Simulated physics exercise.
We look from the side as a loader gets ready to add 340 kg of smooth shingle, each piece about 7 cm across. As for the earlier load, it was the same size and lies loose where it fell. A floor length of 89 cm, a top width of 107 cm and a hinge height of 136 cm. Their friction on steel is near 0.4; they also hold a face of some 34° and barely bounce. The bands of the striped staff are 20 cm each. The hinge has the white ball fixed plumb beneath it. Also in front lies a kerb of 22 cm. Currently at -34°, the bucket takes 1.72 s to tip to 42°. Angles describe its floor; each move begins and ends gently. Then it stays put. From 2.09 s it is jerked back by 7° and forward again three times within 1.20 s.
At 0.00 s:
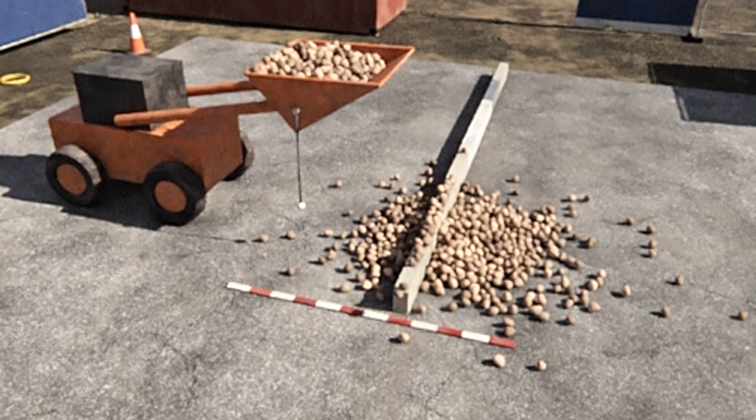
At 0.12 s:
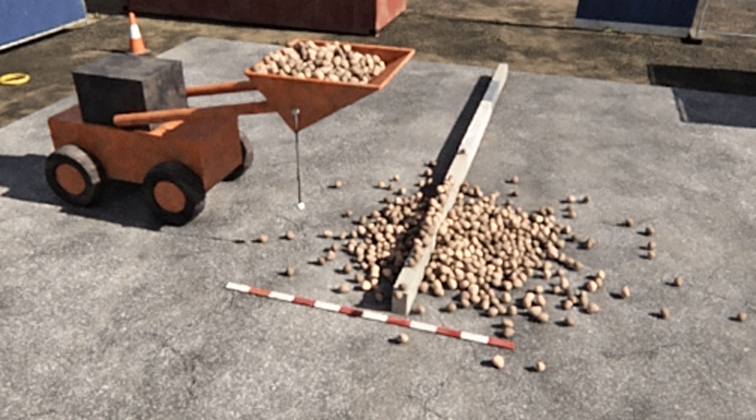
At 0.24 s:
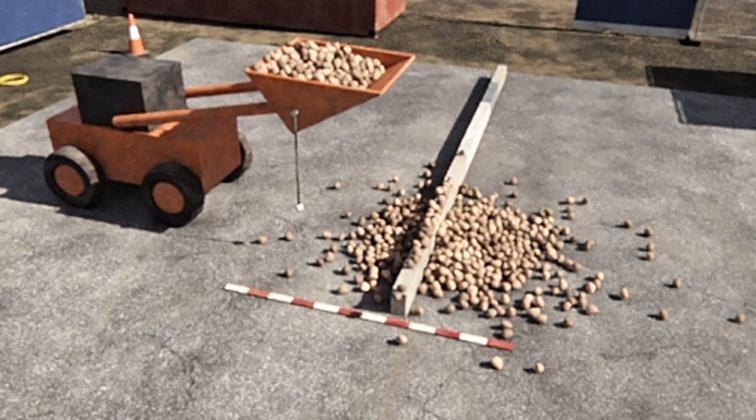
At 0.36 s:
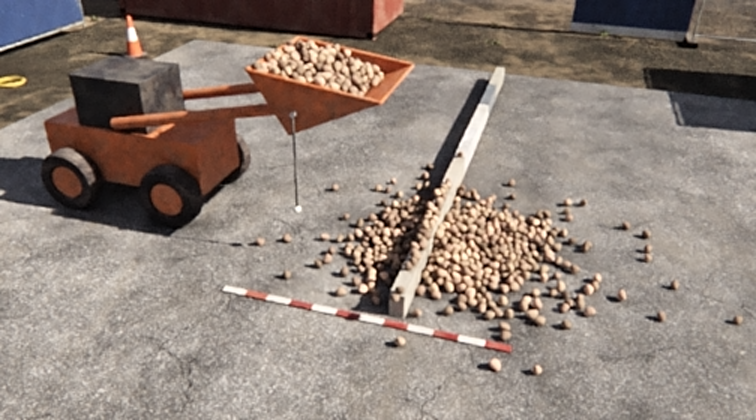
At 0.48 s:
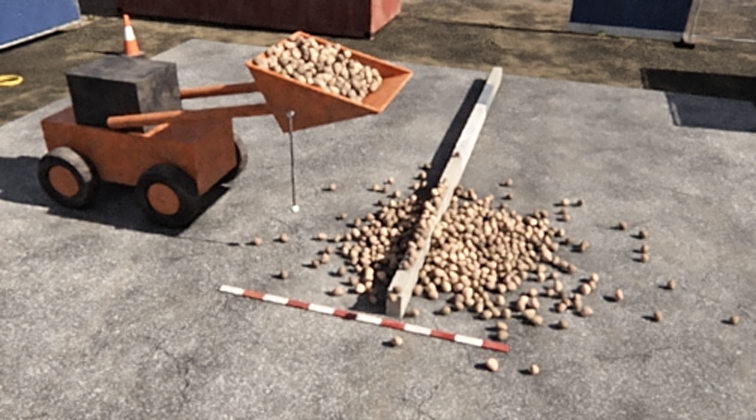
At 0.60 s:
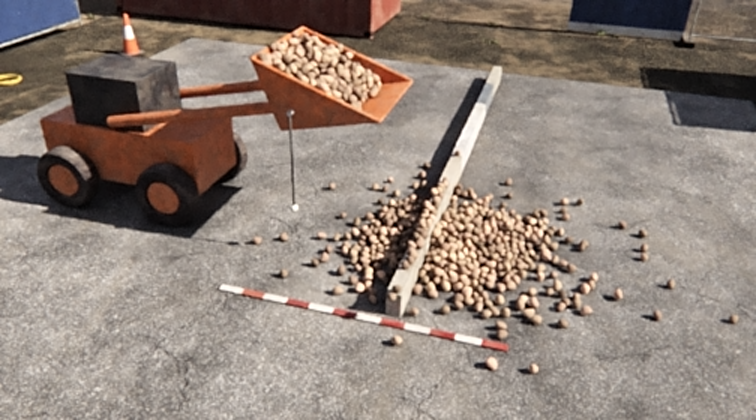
On a paved yard, an orange loader slowly tilts its stone-filled bucket downward to the right.
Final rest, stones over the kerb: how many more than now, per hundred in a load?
12 per hundred.
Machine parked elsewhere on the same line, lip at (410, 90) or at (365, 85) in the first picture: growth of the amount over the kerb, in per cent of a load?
Case one about 55 %, case two about 5 %.
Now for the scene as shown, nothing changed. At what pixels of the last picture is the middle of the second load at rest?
Roughly pixel (394, 226) in the last view.
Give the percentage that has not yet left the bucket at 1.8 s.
Around 20 per cent of the load is still inside.
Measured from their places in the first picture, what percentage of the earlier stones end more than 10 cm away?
Estimate: 15 %, roughly.
After 1.3 s the floor is at 30°; in per cent of one load, 92 in the bucket, 43 on this side of the kerb, 64 over the kerb; the foremost stones are at (653, 270).
After 1.8 s the floor is at 42°; in per cent of one load, 18 in the bucket, 116 on this side of the kerb, 65 over the kerb; the foremost stones are at (653, 270).
After 3.7 s the floor is at 42°; in per cent of one load, 0 in the bucket, 123 on this side of the kerb, 77 over the kerb; the foremost stones are at (653, 270).
After 6.3 s the floor is at 42°; in per cent of one load, 0 in the bucket, 123 on this side of the kerb, 77 over the kerb; the foremost stones are at (653, 270). Net gain over the kerb, 12.
